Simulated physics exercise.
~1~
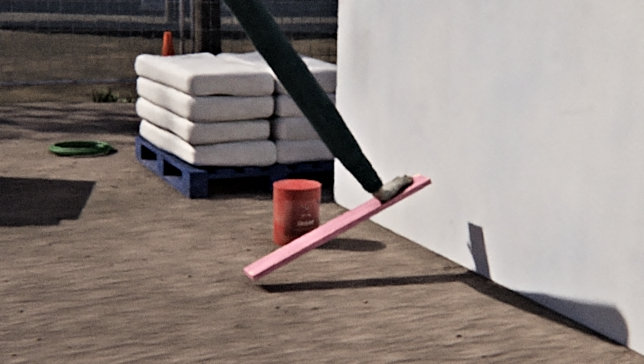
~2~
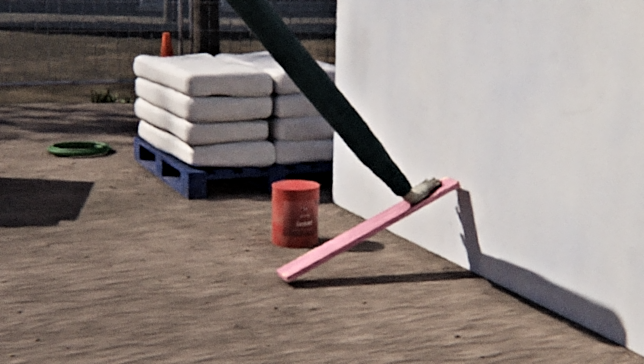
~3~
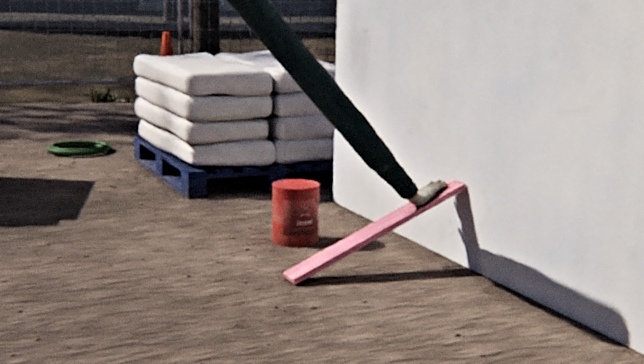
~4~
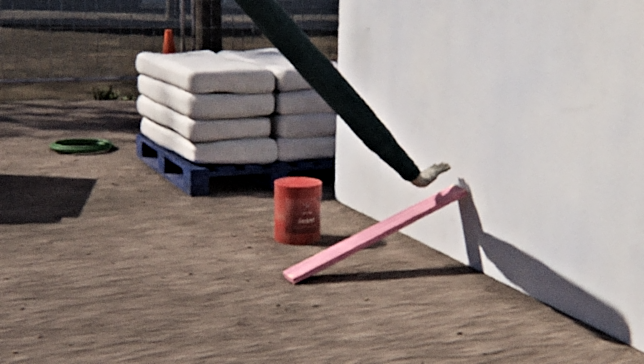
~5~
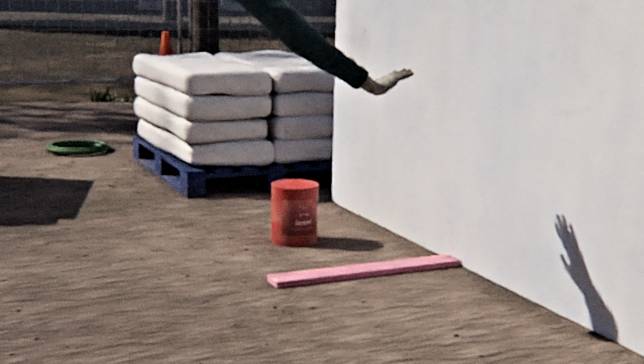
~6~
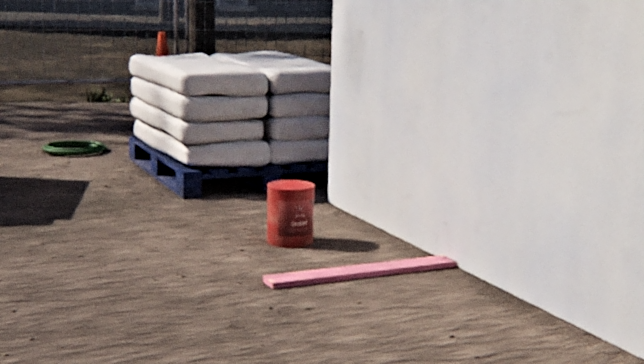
A gloved hand leaning a pink plank against a white wall and letting go, the plank sliding down flat onto the ground.
